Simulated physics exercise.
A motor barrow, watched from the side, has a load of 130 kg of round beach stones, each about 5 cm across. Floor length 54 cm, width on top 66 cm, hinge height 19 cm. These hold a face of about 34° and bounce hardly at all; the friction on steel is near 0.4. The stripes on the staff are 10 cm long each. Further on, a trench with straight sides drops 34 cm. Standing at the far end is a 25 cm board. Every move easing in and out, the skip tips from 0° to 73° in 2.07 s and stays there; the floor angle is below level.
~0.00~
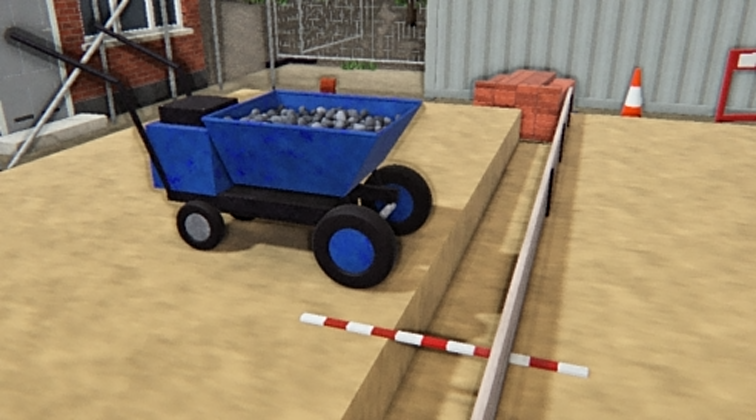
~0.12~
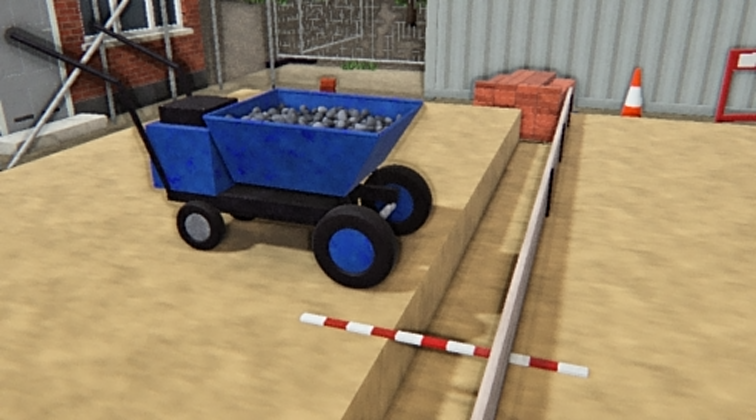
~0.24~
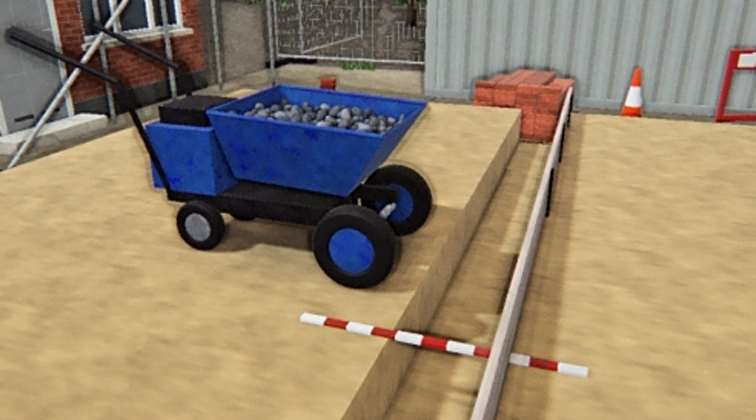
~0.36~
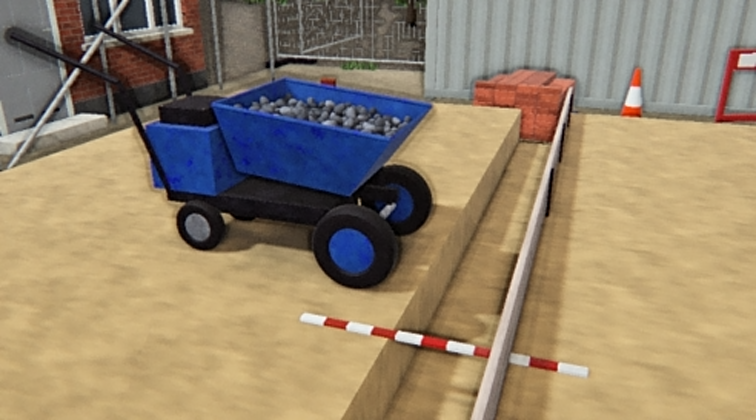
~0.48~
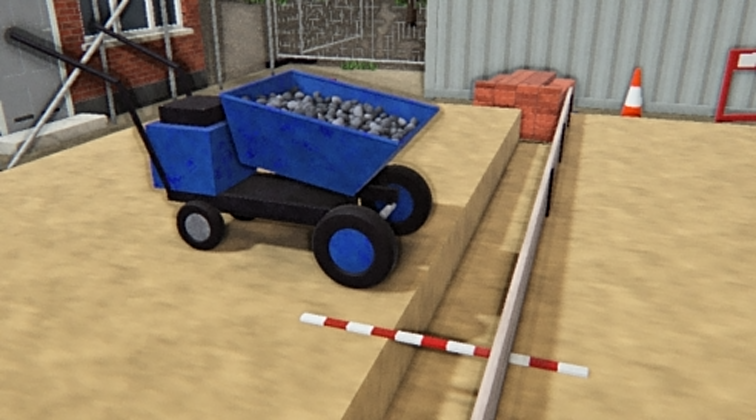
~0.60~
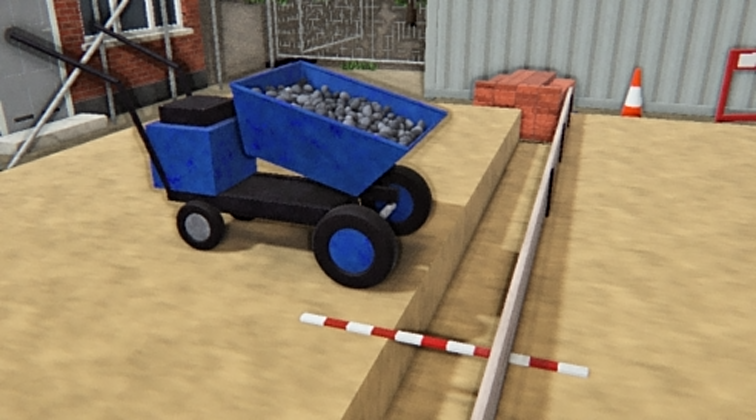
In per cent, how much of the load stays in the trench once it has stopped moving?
I would say about 87 per cent.
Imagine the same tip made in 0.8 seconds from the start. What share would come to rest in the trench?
That works out at about 70 in a hundred.
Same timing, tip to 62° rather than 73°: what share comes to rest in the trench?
Close to 65 per cent then.
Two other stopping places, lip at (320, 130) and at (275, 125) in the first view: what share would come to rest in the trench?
It'd be around 100 per cent and after that around 80 per cent.
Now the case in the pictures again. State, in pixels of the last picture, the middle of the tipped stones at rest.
The middle should be near (487, 325).
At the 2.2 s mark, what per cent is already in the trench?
Roughly 45 percent of the load.
After 1.5 s the floor is at 61°; 98 % in the skip, 2 % in the trench; the foremost stones are at (504, 242).
After 2.2 s the floor is at 73°; 43 % in the skip, 45 % in the trench, 12 % past the trench; the foremost stones are at (649, 300).
After 2.5 s the floor is at 73°; 21 % in the skip, 66 % in the trench, 13 % past the trench; the foremost stones are at (689, 299).
After 4.5 s the floor is at 73°; 0 % in the skip, 87 % in the trench, 13 % past the trench; the foremost stones are at (700, 295).
